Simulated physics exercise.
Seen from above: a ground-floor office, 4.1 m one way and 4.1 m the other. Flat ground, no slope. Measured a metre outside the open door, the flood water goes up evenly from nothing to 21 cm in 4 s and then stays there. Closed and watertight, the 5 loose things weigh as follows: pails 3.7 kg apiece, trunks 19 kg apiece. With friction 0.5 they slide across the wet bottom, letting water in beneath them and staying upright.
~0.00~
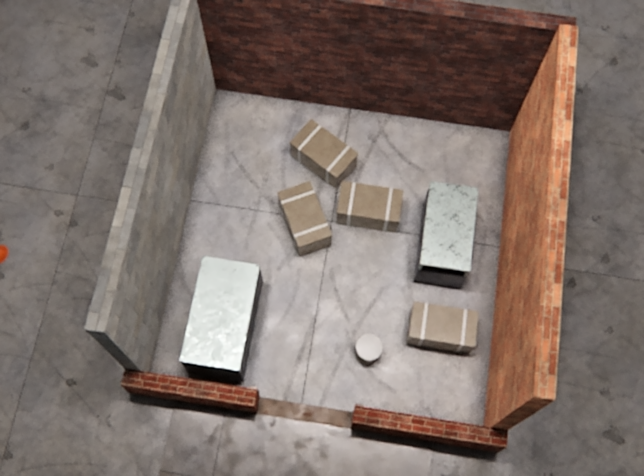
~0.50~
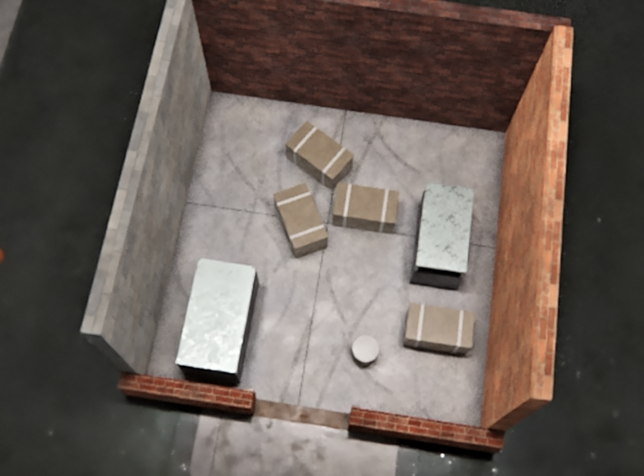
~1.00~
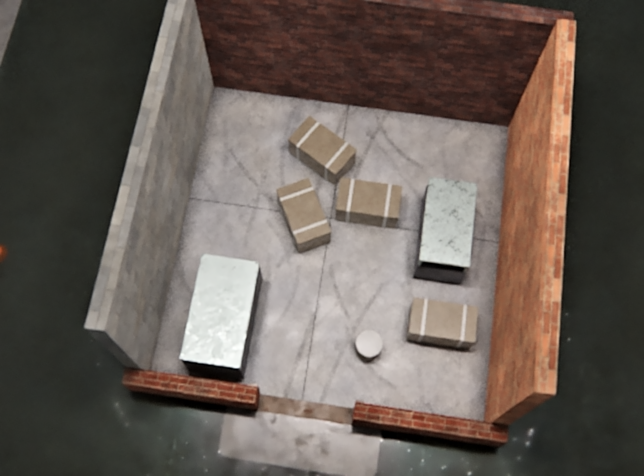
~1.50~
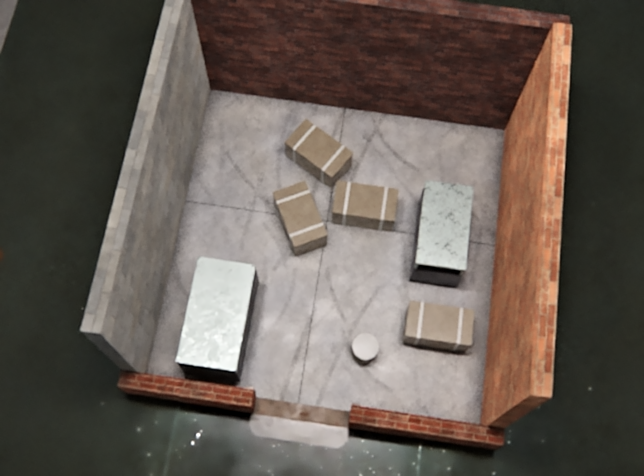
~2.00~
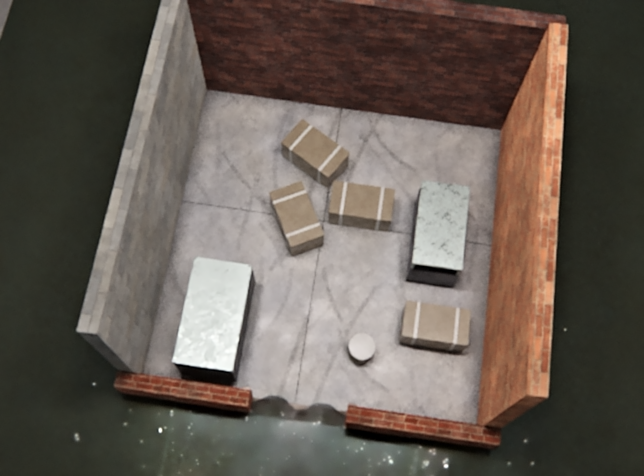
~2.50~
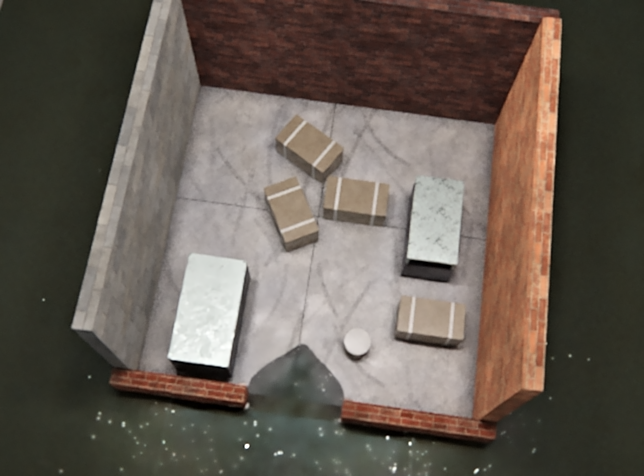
A brick-walled room seen from above, dark water spreading around its outside, then entering through the doorway as the boxes stay still.
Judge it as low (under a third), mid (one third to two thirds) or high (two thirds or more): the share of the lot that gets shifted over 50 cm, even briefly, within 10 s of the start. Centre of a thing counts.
High.
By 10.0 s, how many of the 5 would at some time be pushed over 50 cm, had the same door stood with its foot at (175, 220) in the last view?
You'd get 5 in that case.
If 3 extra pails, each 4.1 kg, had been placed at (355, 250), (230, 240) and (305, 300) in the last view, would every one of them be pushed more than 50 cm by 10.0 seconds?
In turn: Beyond the mark, within the mark, beyond the mark.
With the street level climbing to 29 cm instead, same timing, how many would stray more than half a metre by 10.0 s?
You'd get 5 in that case.
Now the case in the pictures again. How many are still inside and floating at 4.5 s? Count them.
At that moment 0.
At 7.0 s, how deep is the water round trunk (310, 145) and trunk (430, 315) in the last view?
I'd put it at 4 cm and 4 cm respectively.
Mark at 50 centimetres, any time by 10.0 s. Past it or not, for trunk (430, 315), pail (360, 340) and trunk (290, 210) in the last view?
In turn: Below the mark, above the mark, above the mark.
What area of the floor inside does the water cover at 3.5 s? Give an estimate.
The covered patch comes to about 2.5 m2.
After 3.5 s 0 of 5 are over 50 cm from their spots; 0 afloat.
After 4.5 s 0 of 5 are over 50 cm from their spots; 0 afloat.
After 7.0 s 3 of 5 are over 50 cm from their spots; 2 afloat.
After 10.0 s 4 of 5 are over 50 cm from their spots, and 4 have been at some point; 4 afloat.
